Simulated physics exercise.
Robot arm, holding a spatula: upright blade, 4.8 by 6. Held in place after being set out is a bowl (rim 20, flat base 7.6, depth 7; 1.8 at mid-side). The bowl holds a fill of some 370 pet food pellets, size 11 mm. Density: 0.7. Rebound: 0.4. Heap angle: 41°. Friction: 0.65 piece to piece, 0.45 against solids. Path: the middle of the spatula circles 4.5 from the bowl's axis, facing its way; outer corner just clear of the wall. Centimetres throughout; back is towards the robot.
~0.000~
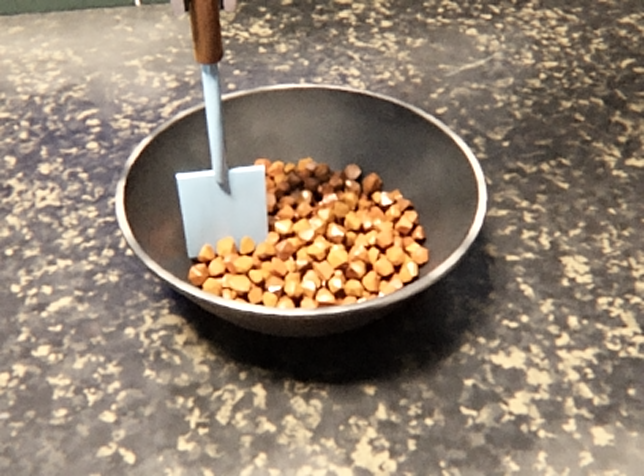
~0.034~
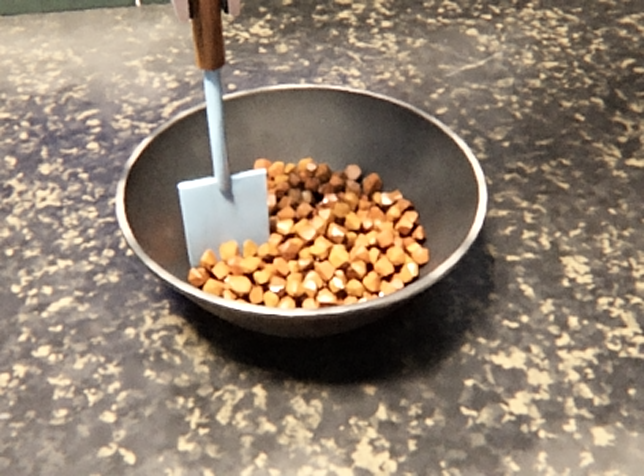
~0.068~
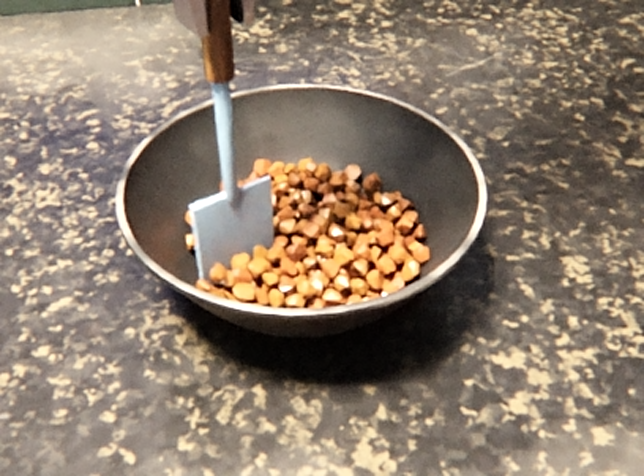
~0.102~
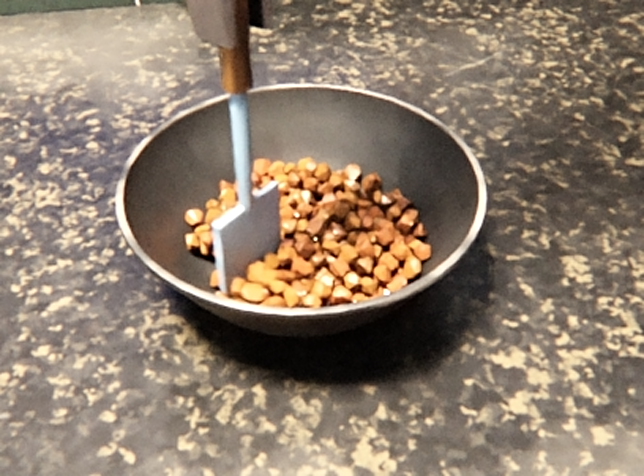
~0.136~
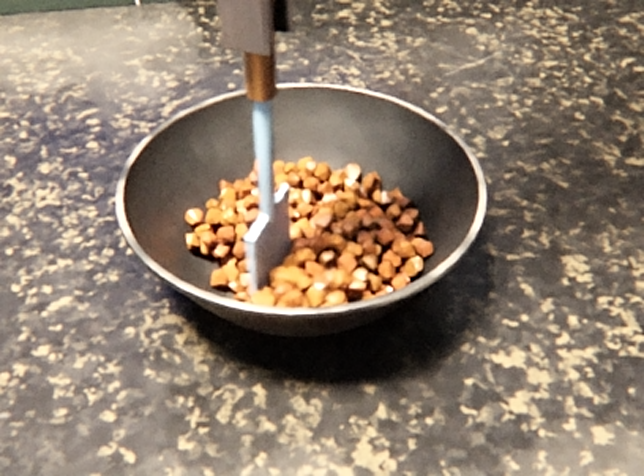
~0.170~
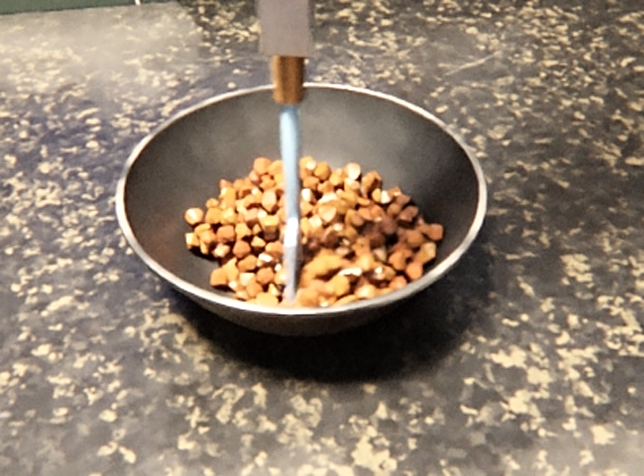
A light blue spatula held by a robot arm sweeps rightward through brown pellets in a bowl.
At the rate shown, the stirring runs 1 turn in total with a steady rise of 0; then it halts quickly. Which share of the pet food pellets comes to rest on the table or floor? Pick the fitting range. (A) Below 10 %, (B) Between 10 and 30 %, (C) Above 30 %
A, below 10 %.
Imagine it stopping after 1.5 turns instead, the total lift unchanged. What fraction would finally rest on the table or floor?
That would give some 5 percent.
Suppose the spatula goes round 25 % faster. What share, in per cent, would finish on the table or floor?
Estimate: Near 10 in a hundred.
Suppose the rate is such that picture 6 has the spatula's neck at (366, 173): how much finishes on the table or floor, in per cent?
Roughly 15 per cent.
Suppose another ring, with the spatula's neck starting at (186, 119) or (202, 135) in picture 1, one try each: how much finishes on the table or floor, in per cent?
First try about 0 per cent, second try about 5 per cent.
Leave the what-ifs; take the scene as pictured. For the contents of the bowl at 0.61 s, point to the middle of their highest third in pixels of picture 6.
Top-third centre at approx. (207, 164).
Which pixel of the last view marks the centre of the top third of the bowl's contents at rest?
In the final view it lies around (233, 265).
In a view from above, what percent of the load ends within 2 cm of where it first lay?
I'd put it at about 10 in a hundred.
After 0.39 s, 185° round, highest piece 8 above the table; 374 in the bowl.
After 0.61 s, 295° round, highest piece 9 above the table; 364 in the bowl, 5 on the table or floor, 5 in flight or on the tool.
After 0.91 s, 0° round, highest piece 8 above the table; 353 in the bowl, 21 on the table or floor.
After 1.61 s, 0° round, highest piece 8 above the table; 353 in the bowl, 21 on the table or floor.
At rest, 353 in the bowl, 21 on the table or floor. That is 6 % on the table or floor.
